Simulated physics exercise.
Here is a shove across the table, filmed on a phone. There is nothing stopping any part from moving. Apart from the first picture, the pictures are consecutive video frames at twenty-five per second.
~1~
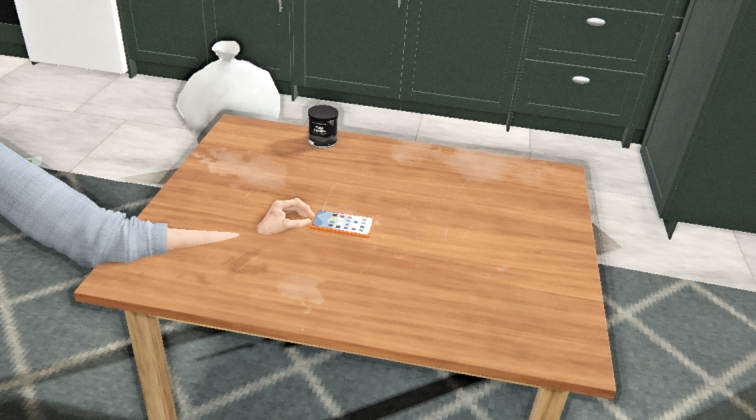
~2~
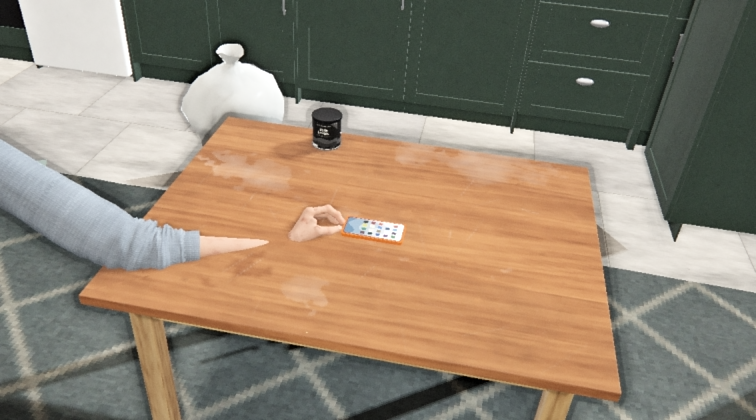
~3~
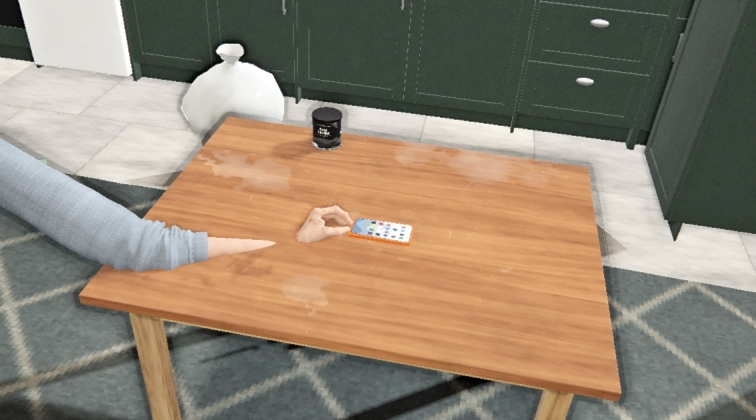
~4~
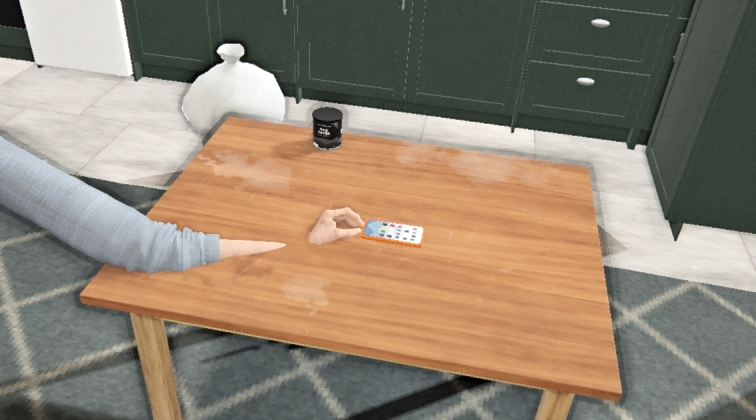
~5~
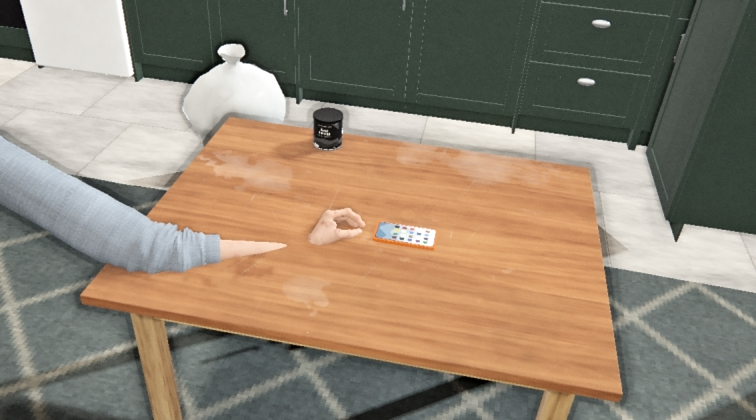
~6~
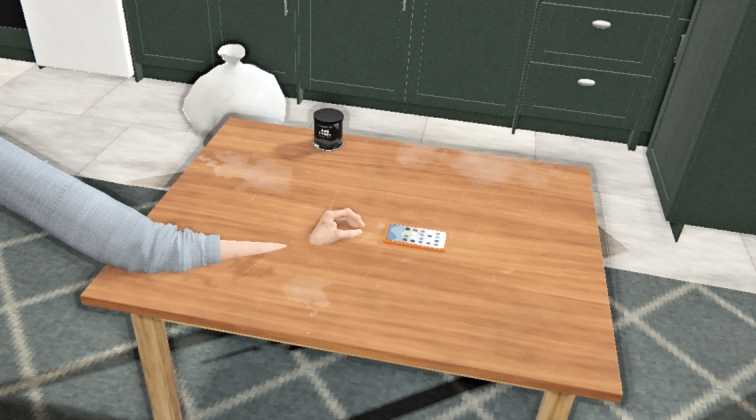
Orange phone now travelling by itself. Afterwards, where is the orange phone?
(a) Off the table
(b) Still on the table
Option b: Still on the table.
Then, 0.10 s after the last picture, orange phone slid about its own width near (436, 241).
Then, 0.20 s after the last picture, orange phone slid about its own width near (448, 243).
At rest, moved from the start, orange phone. Seen from the same camera at the end, orange phone near (451, 243).
